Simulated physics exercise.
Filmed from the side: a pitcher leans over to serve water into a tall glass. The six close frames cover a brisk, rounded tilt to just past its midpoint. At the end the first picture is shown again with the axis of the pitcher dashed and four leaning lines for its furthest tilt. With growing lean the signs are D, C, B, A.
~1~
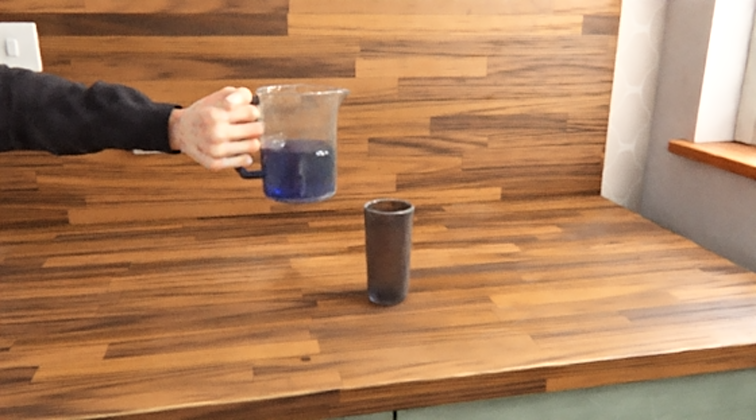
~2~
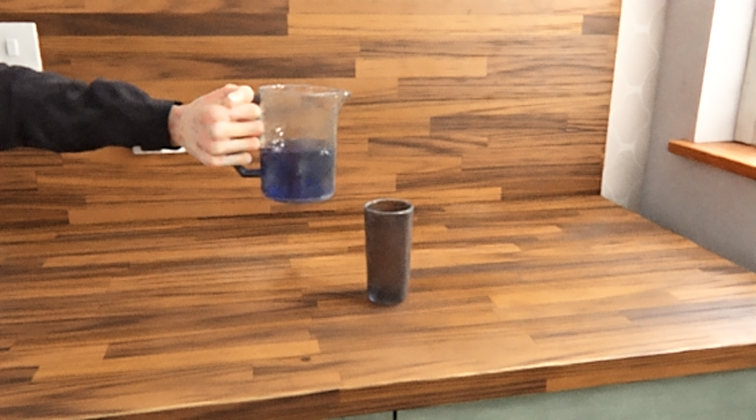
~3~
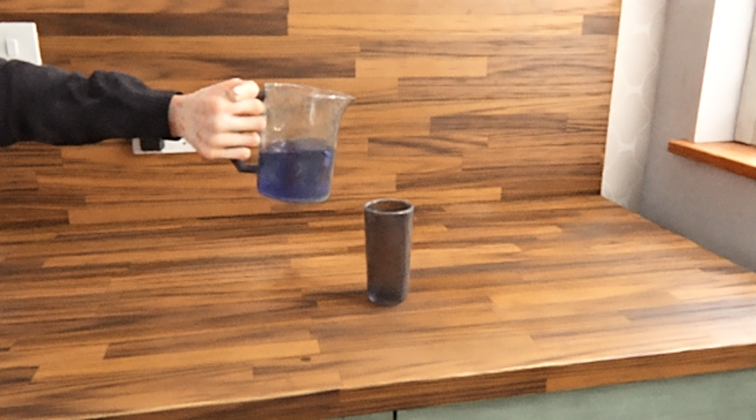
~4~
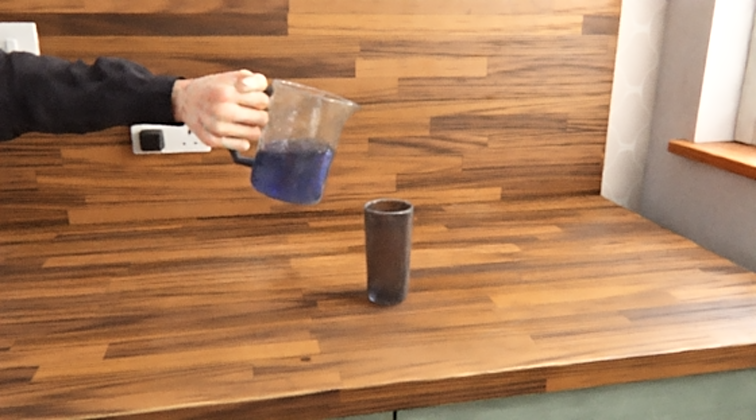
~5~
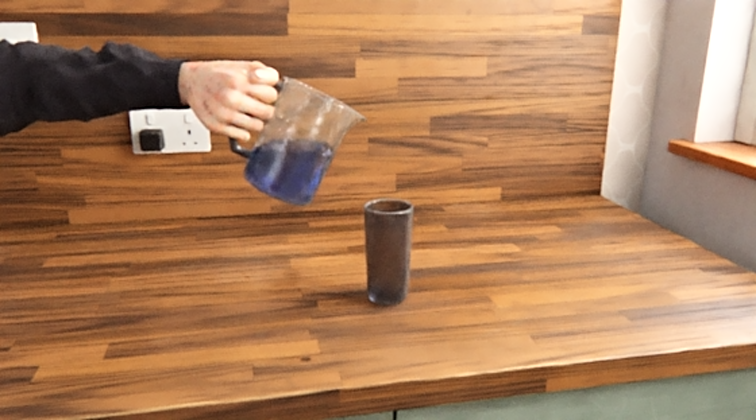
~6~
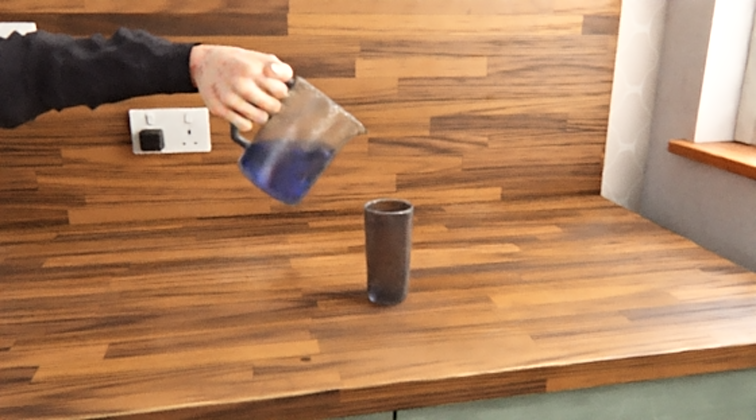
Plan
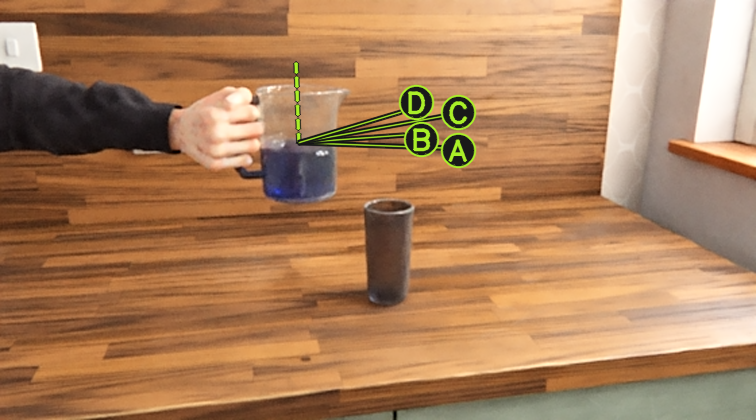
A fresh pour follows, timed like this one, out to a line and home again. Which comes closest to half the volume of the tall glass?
Use line C.
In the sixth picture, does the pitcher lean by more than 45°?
No.
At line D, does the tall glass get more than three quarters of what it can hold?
No.
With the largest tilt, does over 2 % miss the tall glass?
Yes, it does.
On the marked copy, A at (441, 147); B at (404, 135); C at (441, 116); D at (401, 112).
If A is chosen, the tall glass ends with about 73 % of what it can hold; 16 % of the water is spilt.
If B is chosen, the tall glass ends with about 67 % of what it can hold; 9 % of the water is spilt.
If C is chosen, the tall glass ends with about 54 % of what it can hold; 6 % of the water is spilt.
If D is chosen, the tall glass ends with about 37 % of what it can hold; 6 % of the water is spilt.
